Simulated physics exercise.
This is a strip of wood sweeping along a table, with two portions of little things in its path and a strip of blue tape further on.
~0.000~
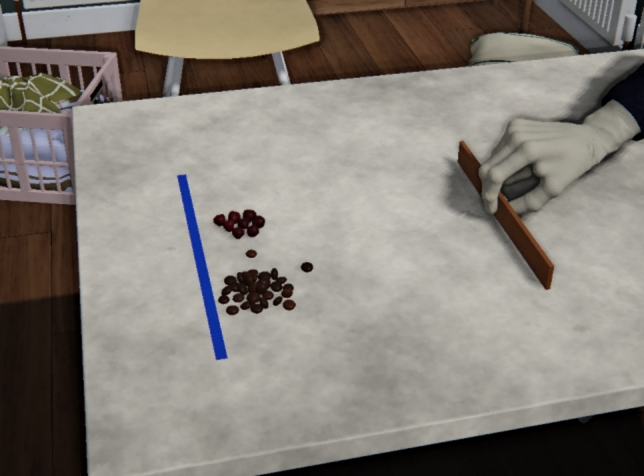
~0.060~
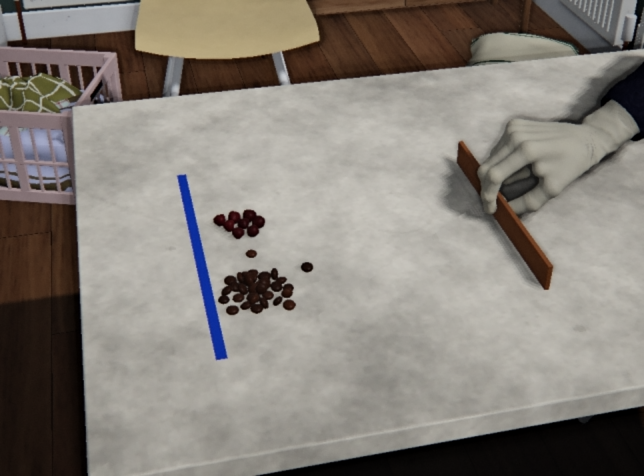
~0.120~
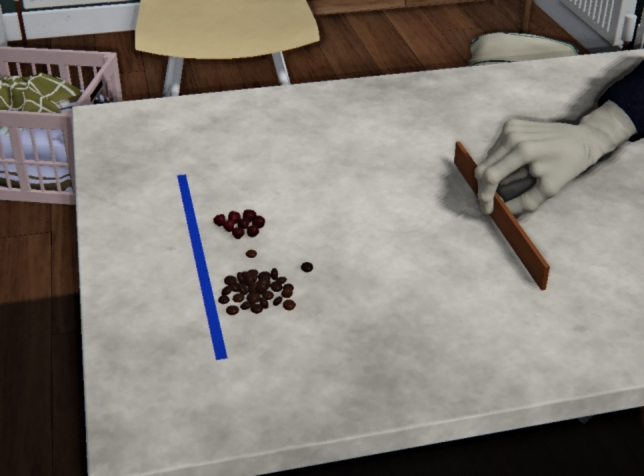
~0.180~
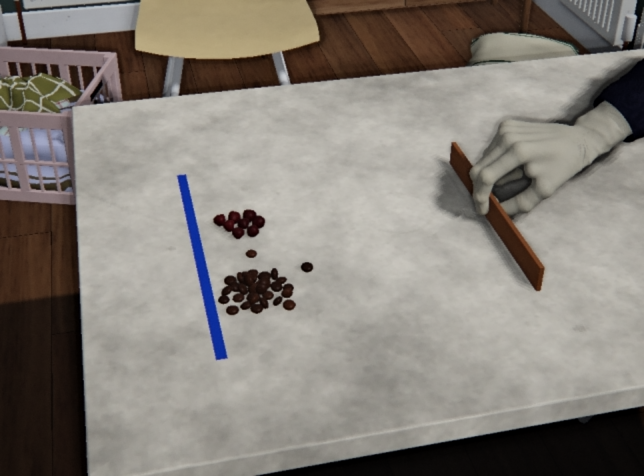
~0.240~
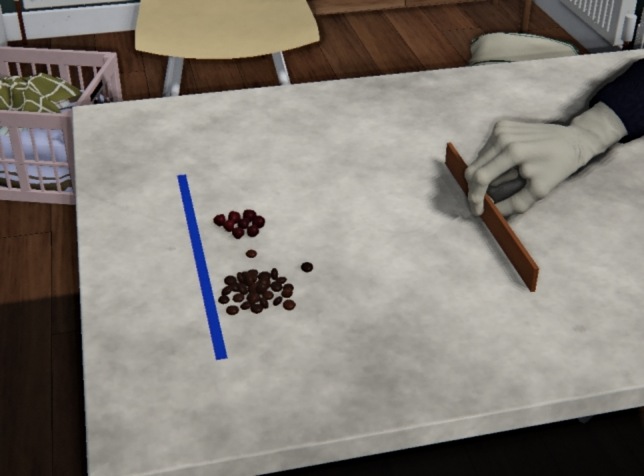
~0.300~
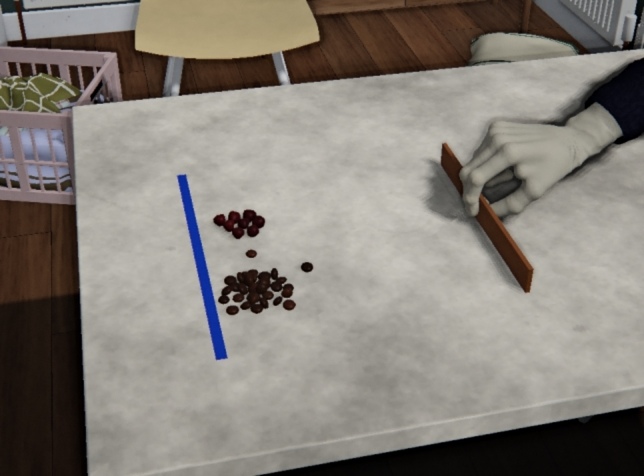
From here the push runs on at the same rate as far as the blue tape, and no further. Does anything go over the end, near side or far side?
The front portion stays on top and the back portion stays on top.
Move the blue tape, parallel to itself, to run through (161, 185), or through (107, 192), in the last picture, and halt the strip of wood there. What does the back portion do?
First it stays on top, then it keeps clear of the drop.
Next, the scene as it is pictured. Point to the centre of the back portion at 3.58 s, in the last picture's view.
Near (167, 233).
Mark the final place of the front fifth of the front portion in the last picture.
Around (154, 299).
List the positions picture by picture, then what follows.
The first frame shows strip of wood near (543, 266), at rest; blue tape near (183, 183), well back from the edge; edge at (79, 276); front portion near (254, 290), some flat chocolate drops; back portion near (243, 224), a few dried cherries.
The second frame shows strip of wood near (542, 266); back portion near (243, 224).
The third frame shows strip of wood near (538, 267); front portion near (254, 290).
The fourth frame shows strip of wood near (533, 268); back portion near (243, 224).
The fifth frame shows strip of wood near (528, 268); front portion near (254, 290).
The sixth frame shows strip of wood near (522, 269); blue tape near (183, 183); edge at (79, 276); front portion near (254, 290); back portion near (243, 224).
After 1.93 s, strip of wood still moving, near (340, 218); front portion all on the table, its front near (224, 299); back portion all on the table, its front near (219, 220).
After 3.58 s, strip of wood stopped at the blue tape; front portion all on the table, its front near (148, 309); back portion all on the table, its front near (150, 227).
In the end (4.1 s), strip of wood stopped at the blue tape; front portion all on the table, its front near (148, 309); back portion all on the table, its front near (148, 227).
